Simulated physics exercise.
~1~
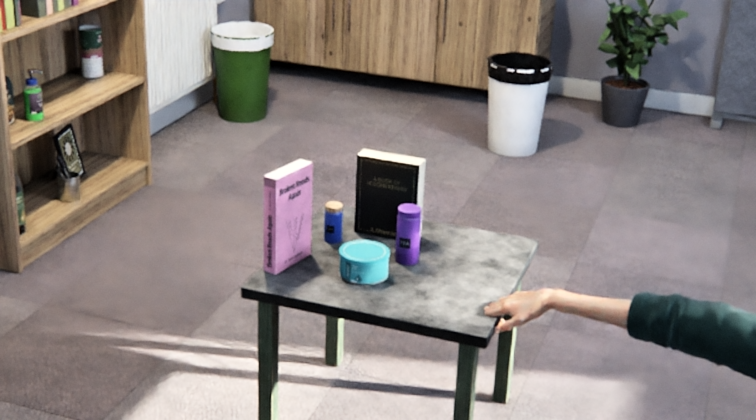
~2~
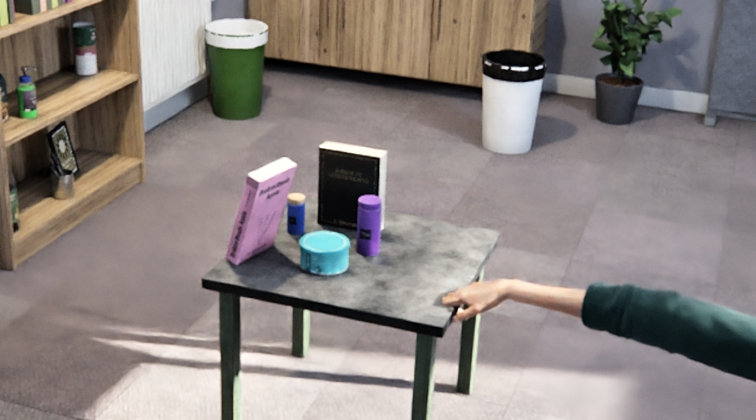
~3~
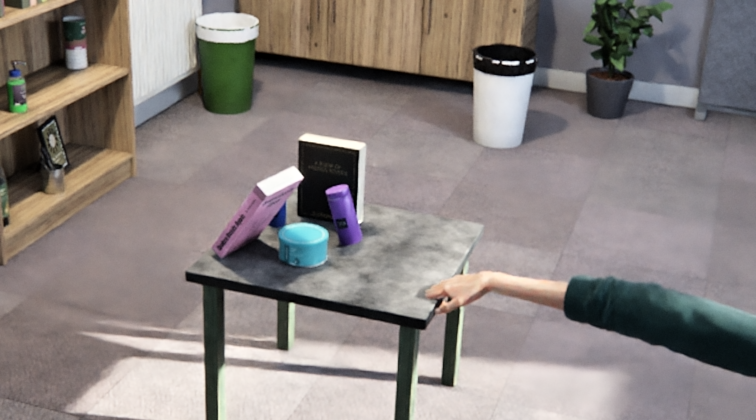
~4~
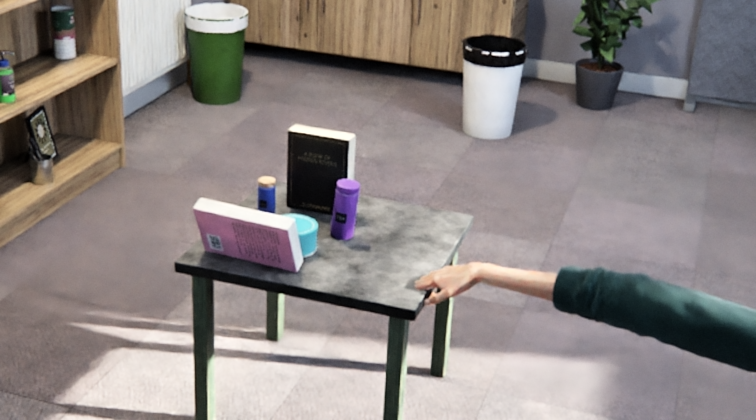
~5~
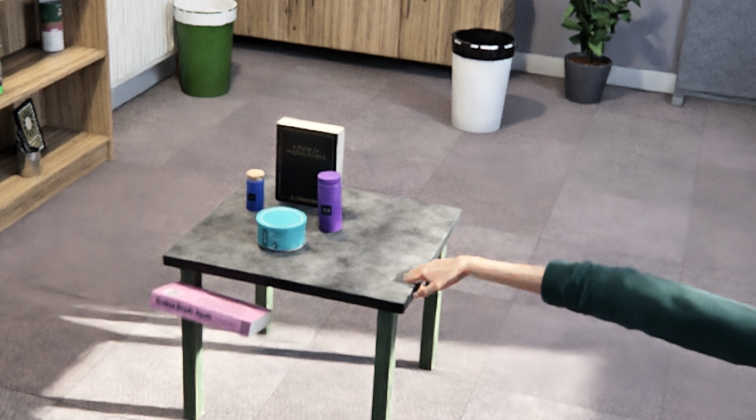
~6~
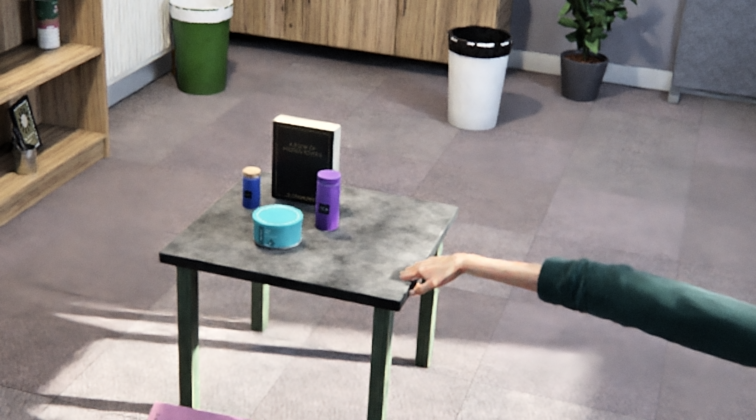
The clip opens on a small dark side table holding an upright pink book, an upright black book, a turquoise tub, a blue shaker and a purple jar, with a hand in a green sleeve gripping its right corner. As the table shifts left, the pink book begins to lean. It tilts further while the purple jar tips too, then the jar rocks back upright. The pink book topples onto its side at the near left edge, drops off the table and falls toward the floor. At the end, the black book, tub, shaker and jar remain on the tabletop, the hand still at the corner.
